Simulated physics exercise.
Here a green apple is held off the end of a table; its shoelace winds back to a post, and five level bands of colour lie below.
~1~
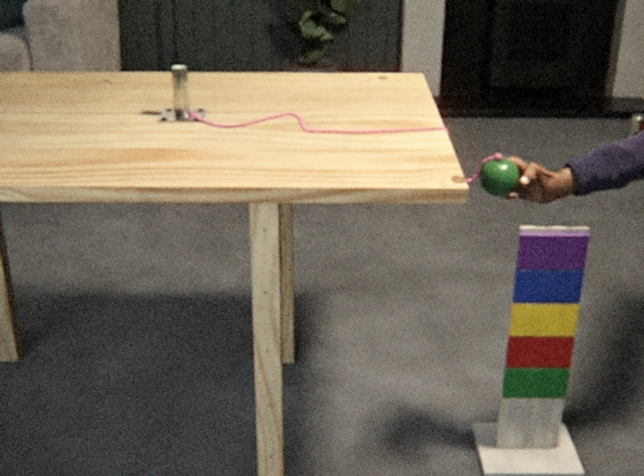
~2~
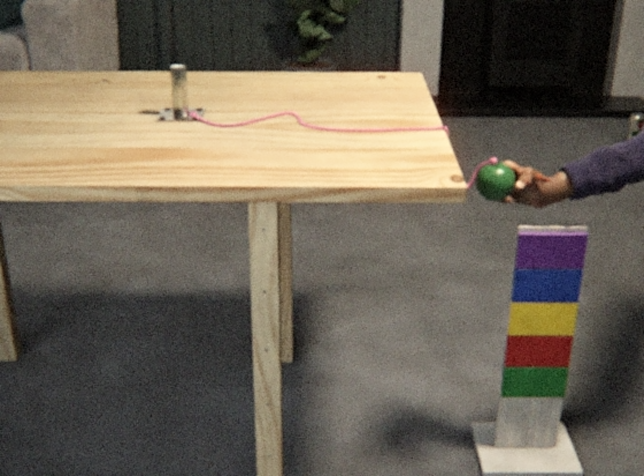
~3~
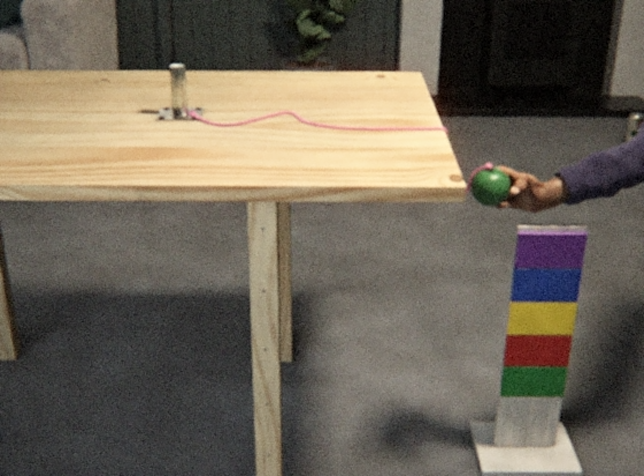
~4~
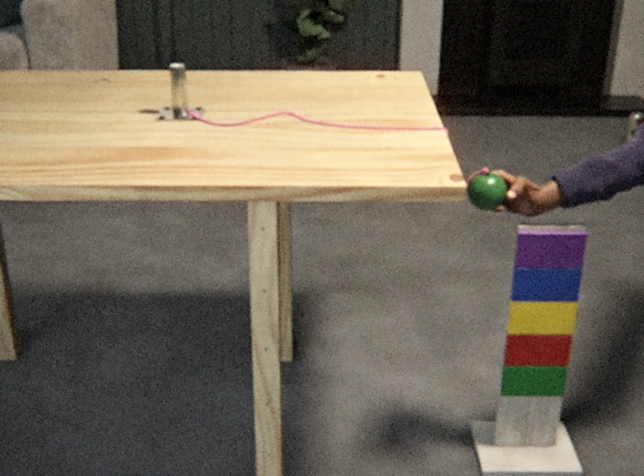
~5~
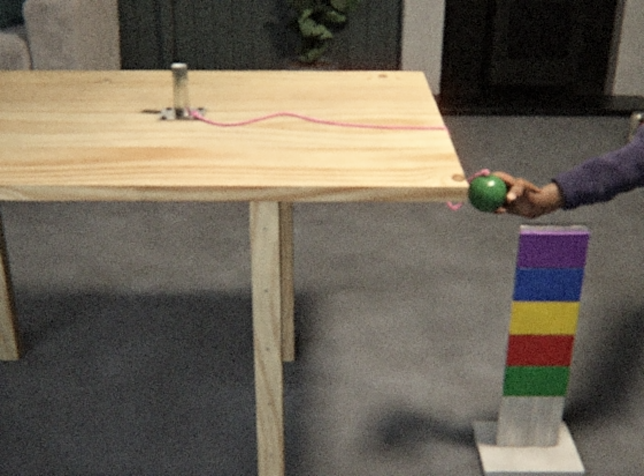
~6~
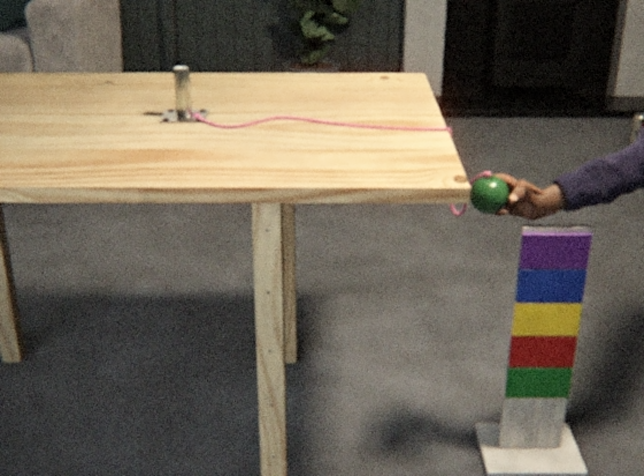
At a wooden table's edge, a hand holding a green ball tied to a pink string lowers it slightly, drifting left.
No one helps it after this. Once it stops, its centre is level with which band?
The yellow band.
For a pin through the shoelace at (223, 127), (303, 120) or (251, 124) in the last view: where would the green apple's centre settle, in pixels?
Results: (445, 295); (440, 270); (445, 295).
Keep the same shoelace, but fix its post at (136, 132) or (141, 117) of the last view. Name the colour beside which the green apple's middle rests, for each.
Result 1: Blue. Result 2: Blue.
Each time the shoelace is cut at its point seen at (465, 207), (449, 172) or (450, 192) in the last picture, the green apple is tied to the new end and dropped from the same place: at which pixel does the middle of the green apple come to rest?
Case by case: Close to (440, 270), (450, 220) and (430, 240).
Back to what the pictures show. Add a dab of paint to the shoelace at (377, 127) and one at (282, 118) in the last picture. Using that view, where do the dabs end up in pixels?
First one: (409, 124); second one: (309, 120).
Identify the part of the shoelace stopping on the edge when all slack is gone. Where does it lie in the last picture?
(415, 129), give or take.
A little later, apple near (465, 300); level with yellow.
Next, apple near (411, 300); level with yellow.
Later still, apple near (441, 310); level with yellow.
When it is over, apple near (444, 307); level with yellow. The yellow one.
